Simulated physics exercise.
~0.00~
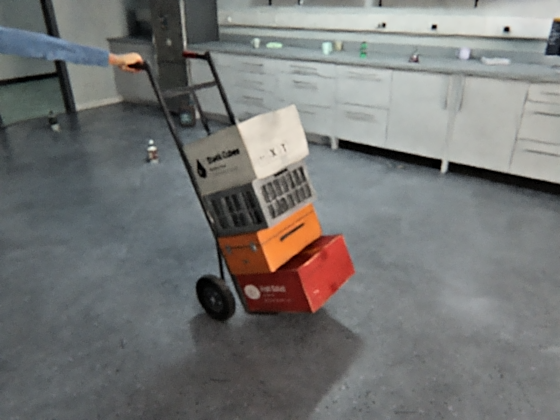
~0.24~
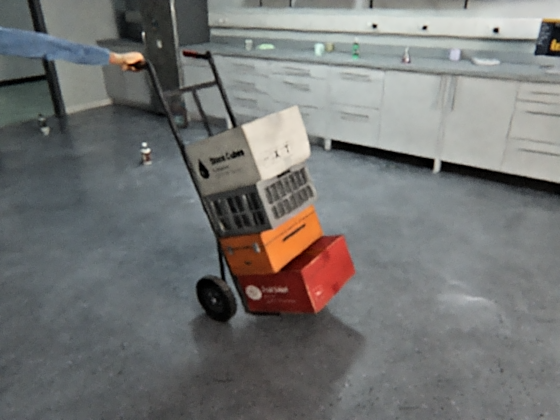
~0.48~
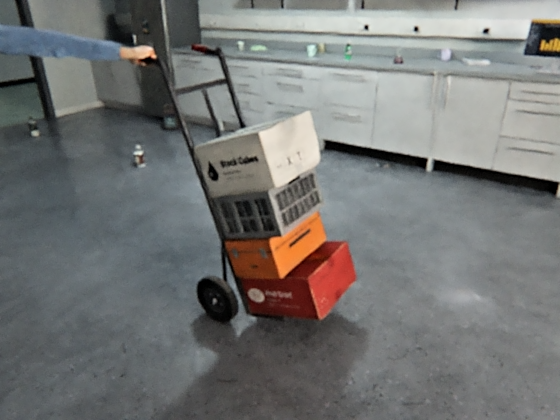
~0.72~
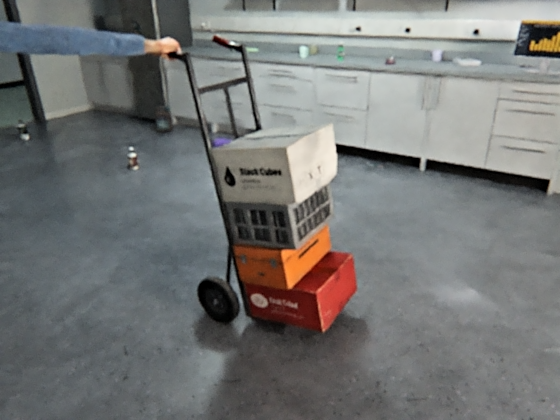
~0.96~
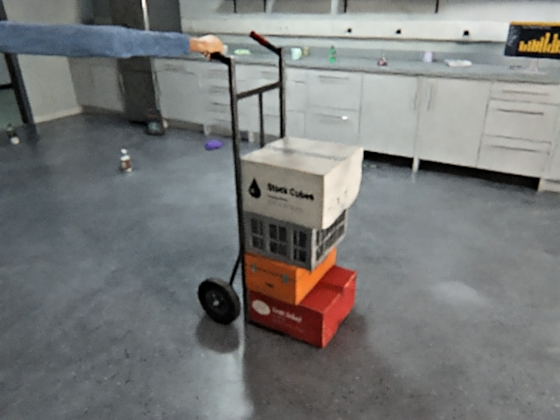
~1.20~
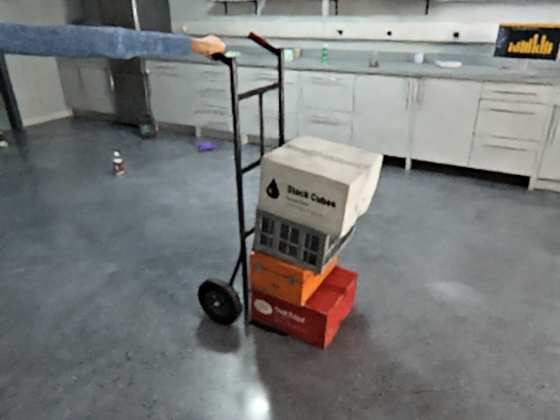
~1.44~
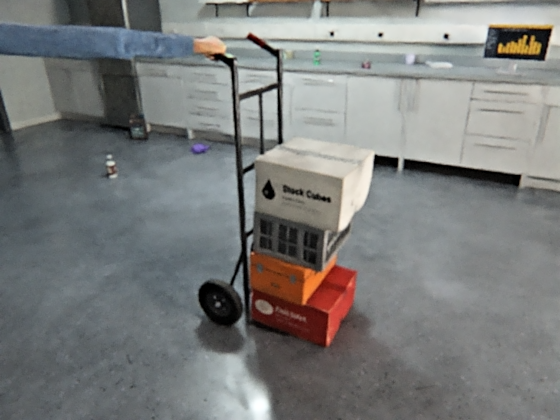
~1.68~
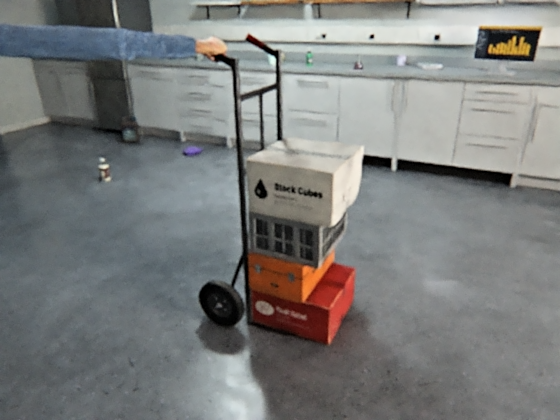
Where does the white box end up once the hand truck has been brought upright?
It is still in its place on top of the grey crate on the hand truck, having rocked forward and settled back.
